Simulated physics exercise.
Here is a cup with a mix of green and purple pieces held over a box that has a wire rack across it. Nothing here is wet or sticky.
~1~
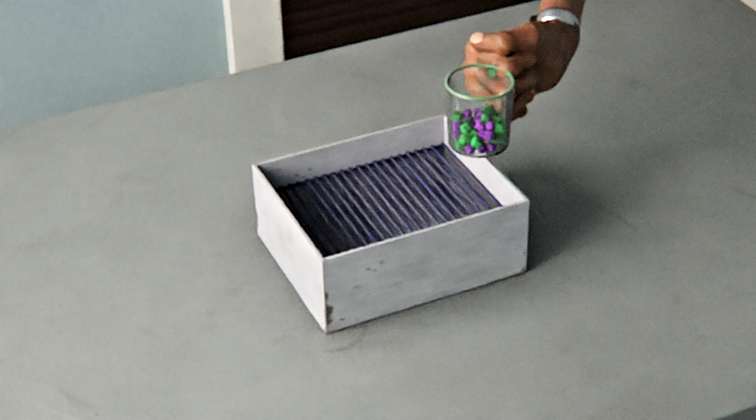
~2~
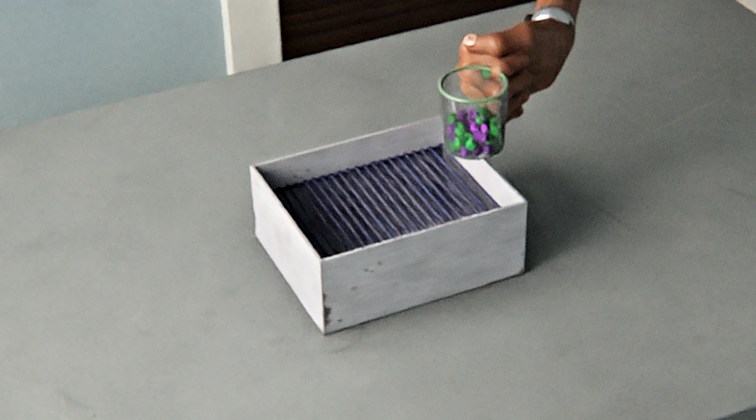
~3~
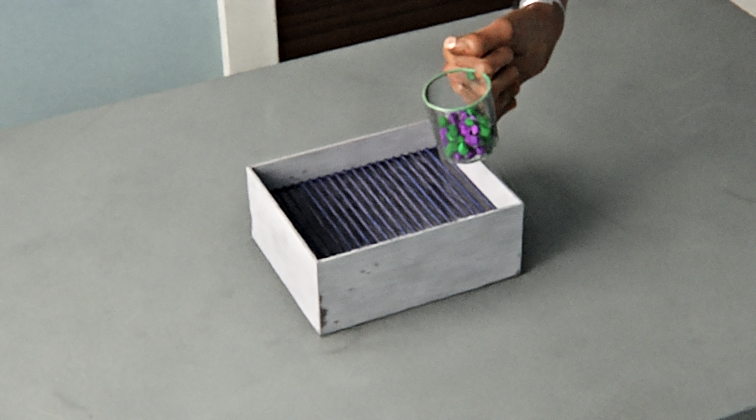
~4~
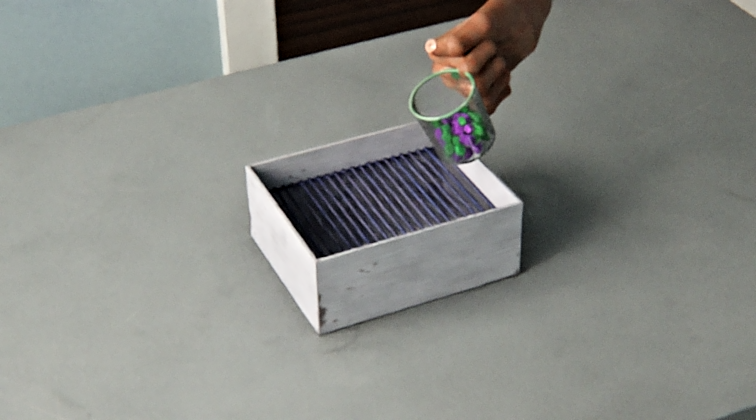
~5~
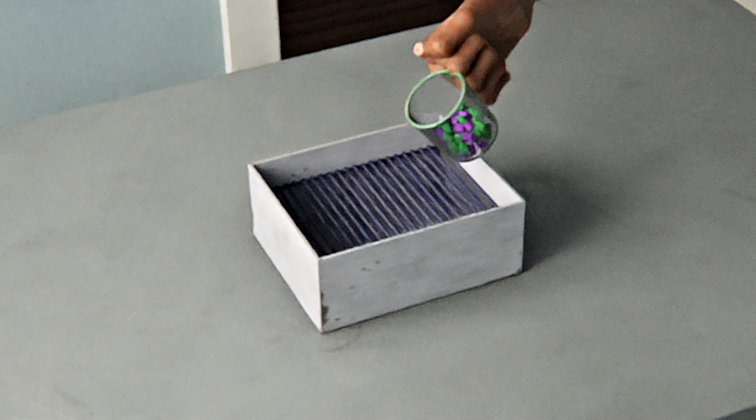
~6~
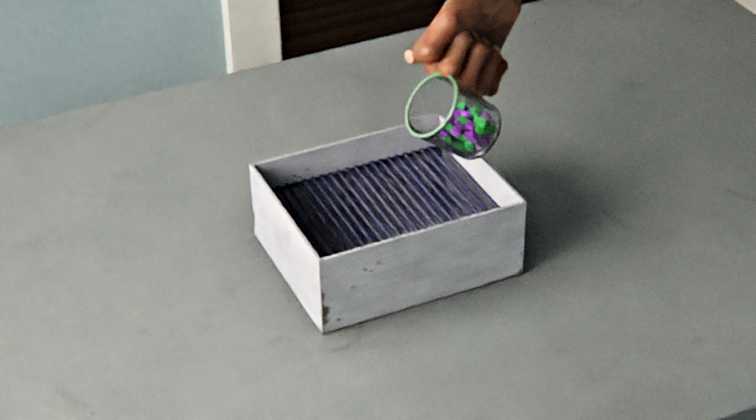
A grey tabletop, with a pale blue wall and a dark panel behind it, is seen from above at an angle. An open white box with scuffed sides sits in the middle, dark parallel wires across its inside, and at the upper right a hand holds a clear, green-rimmed cup of green and purple pieces. The hand moves the cup slightly left and tilts it steadily leftward over the box, the pieces shifting inside, while the view wavers very slightly.
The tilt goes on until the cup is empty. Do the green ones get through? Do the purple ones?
Green: They rest on the wires. Purple: They rest on the wires.
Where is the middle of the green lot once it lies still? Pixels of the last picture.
Around (411, 195).
Then, 0.24 s after the last picture, green ones, all in the cup; purple ones, all in the cup.
Then, 0.54 s after the last picture, green ones, all in the cup; purple ones, all in the cup.
Then, 0.87 s after the last picture, green ones, most in the cup, about a quarter on or over the wires; purple ones, about two thirds in the cup, about a third on or over the wires.
At rest, green ones, all on the wires, none under the rack; purple ones, all on the wires, none under the rack.
